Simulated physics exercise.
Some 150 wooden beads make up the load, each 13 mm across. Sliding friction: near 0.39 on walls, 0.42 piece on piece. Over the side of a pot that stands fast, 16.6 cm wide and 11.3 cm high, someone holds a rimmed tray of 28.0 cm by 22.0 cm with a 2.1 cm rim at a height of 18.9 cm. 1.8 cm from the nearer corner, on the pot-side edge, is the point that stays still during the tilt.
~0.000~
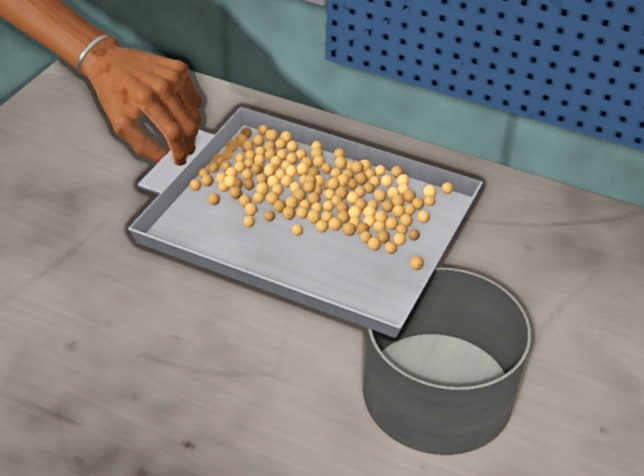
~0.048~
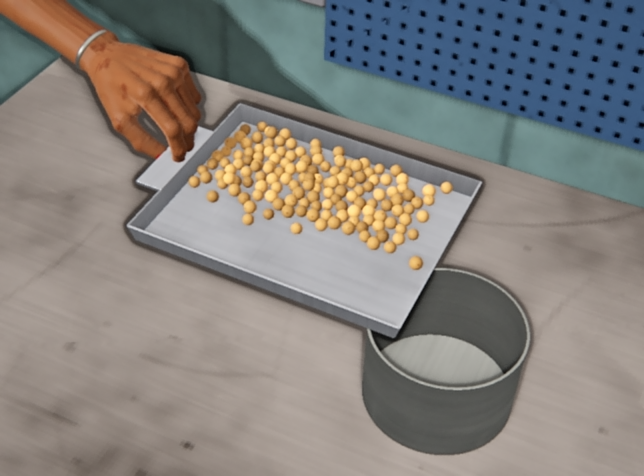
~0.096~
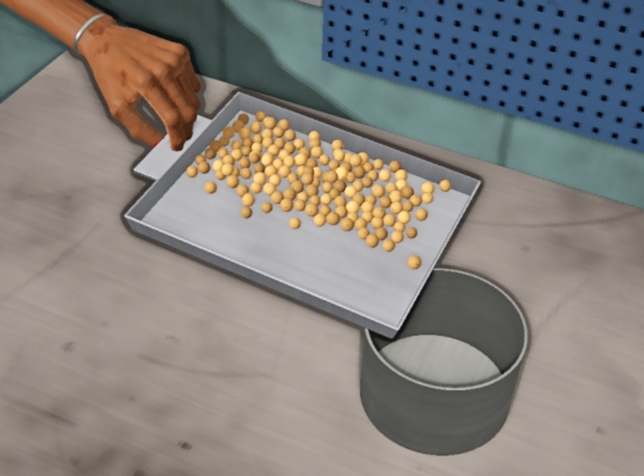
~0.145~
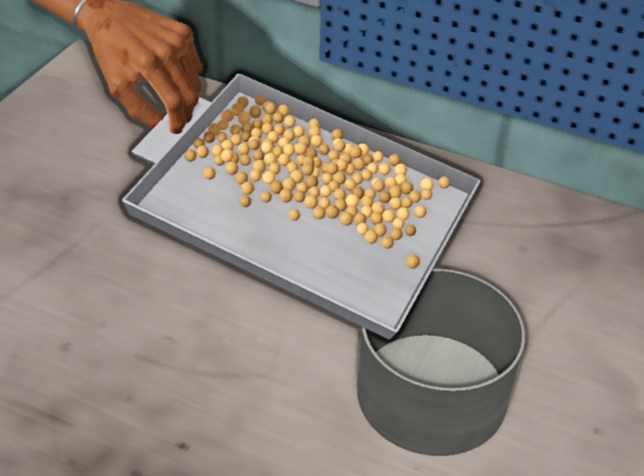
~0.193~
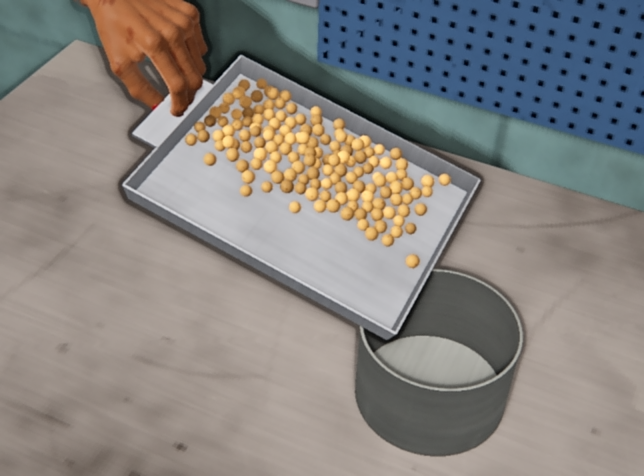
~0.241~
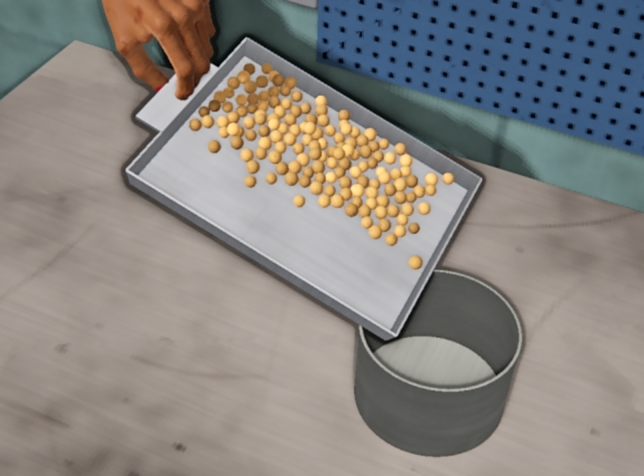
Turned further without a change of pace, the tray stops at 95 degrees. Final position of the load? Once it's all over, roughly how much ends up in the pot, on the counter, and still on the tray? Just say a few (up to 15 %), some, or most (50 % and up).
Pot: Some, counter: Most, left on the tray: A few.
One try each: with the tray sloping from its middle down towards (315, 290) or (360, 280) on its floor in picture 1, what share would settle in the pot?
Around 0 % for the first direction, around 0 % for the second.
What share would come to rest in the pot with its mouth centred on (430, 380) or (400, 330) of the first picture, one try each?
First try about 65 per cent, second try about 10 per cent.
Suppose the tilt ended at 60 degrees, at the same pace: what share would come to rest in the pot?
In that case it comes to about 15 in a hundred.
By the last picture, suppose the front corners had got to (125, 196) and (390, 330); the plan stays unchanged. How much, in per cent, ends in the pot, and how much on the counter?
Split: Pot = 0, counter = 100.
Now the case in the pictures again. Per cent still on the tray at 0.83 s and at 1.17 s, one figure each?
Around 65 first, about 0 after.
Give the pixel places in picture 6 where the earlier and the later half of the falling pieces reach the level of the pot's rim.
Earlier half at about (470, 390), later half at about (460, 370) in pixels.
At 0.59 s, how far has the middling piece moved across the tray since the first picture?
Displacement on the tray: Roughly 11 cm.
Then, at 0.59 s, tilt 56 degrees; the tray holds 100 %, the pot 0 %.
After 0.83 s, tilt 81 degrees; the tray holds 65 %, the pot 5 %.
Then, at 1.17 s, tilt 95 degrees; the tray holds 0 %, the pot 35 %.
In the end, at 2.2 s, pot 40 %, counter 60 %, tray 0 %.
